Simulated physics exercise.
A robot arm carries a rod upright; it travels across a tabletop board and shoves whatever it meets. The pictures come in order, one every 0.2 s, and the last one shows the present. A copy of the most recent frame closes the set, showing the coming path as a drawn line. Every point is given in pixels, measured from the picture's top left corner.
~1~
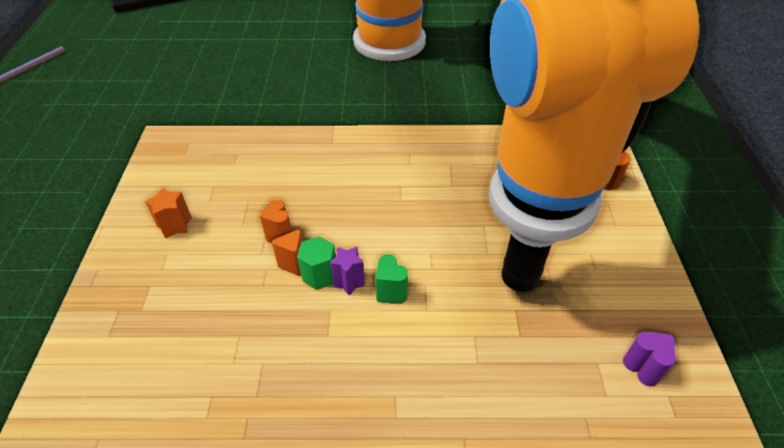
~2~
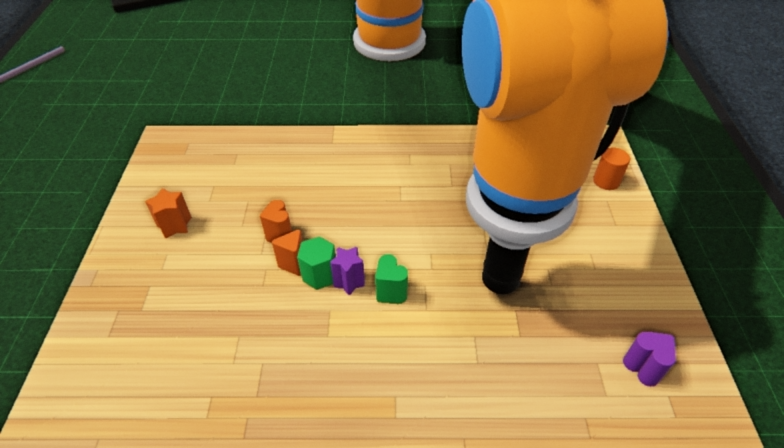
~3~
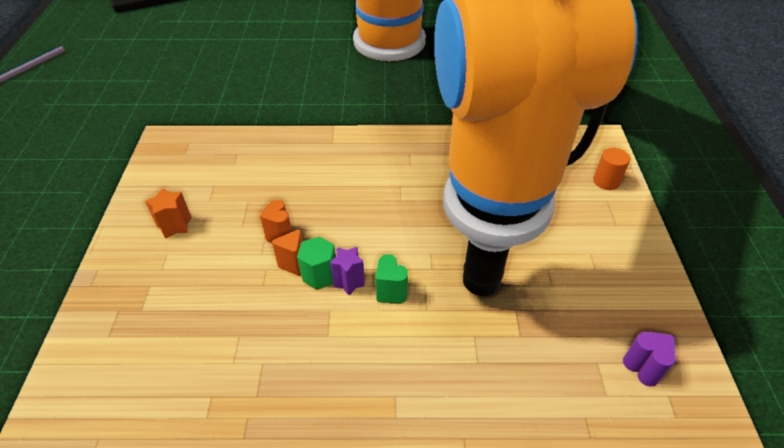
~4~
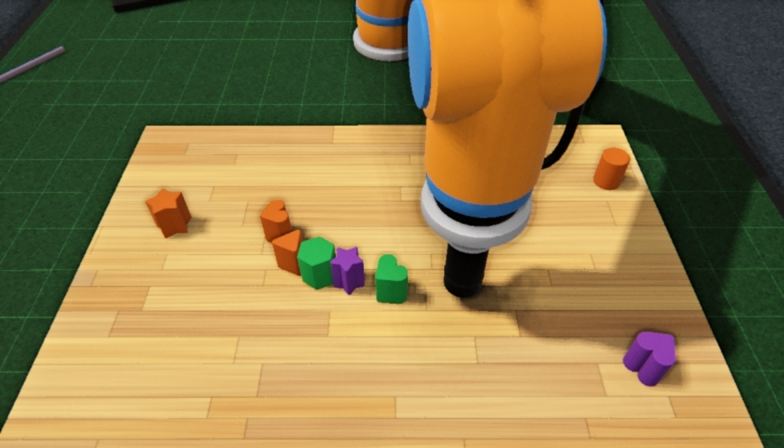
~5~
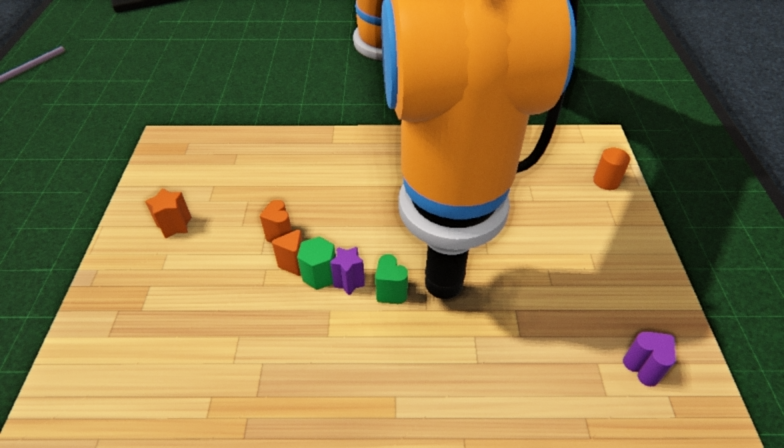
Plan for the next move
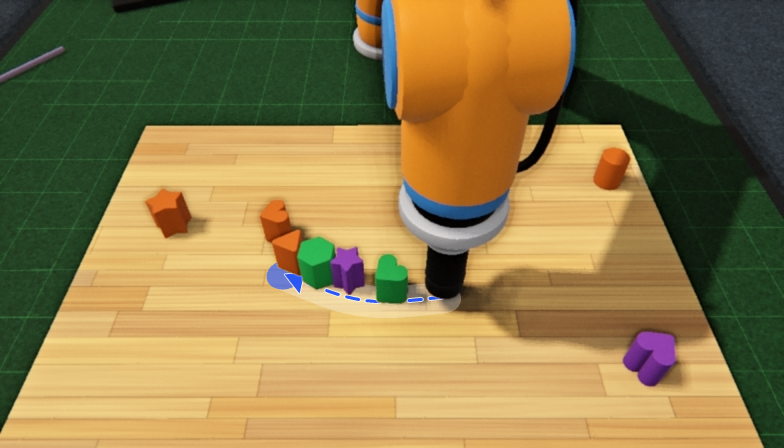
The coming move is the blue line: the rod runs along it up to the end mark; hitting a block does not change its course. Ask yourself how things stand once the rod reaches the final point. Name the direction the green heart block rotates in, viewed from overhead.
The turn is clockwise.
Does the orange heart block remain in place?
That would be a no.
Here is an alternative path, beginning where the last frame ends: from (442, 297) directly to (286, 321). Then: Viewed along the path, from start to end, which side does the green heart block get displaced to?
Moves right.
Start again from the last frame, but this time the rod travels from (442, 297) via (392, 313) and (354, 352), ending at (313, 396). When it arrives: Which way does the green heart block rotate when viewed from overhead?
Twists clockwise.
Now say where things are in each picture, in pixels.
In the first picture, rod tip at (520, 278); block tops, orange heart block at (275, 211); orange triangle at (289, 240); green hexagon at (316, 250); purple star block at (347, 257); green heart block at (390, 268).
In the second picture, rod at (500, 280); blocks unchanged.
In the third picture, rod at (481, 282); blocks unchanged.
In the fourth picture, rod at (462, 283); blocks unchanged.
In the fifth picture, rod at (444, 285); orange heart block at (275, 211); orange triangle at (289, 240); green hexagon at (316, 250); purple star block at (347, 257); green heart block at (390, 268).
Path on the board, from (442, 297) through (359, 299) to (285, 274).
The first path, step by step. One third of the way, rod at (386, 289); orange triangle at (281, 239); green hexagon at (308, 246), turned 15° anticlockwise; purple star block at (339, 245), turned 20° anticlockwise; green heart block at (362, 259), turned 70° clockwise.
Two thirds of the way, rod at (331, 280); orange triangle at (276, 240), turned 20° clockwise; green hexagon at (304, 244), turned 35° anticlockwise; purple star block at (333, 230), turned 55° anticlockwise; green heart block at (347, 247).
At the end, rod at (282, 261); orange heart block at (271, 200); orange triangle at (252, 226), turned 20° anticlockwise; green hexagon at (280, 222), turned 30° clockwise; purple star block at (333, 230), turned 55° anticlockwise; green heart block at (347, 247), turned 160° clockwise.
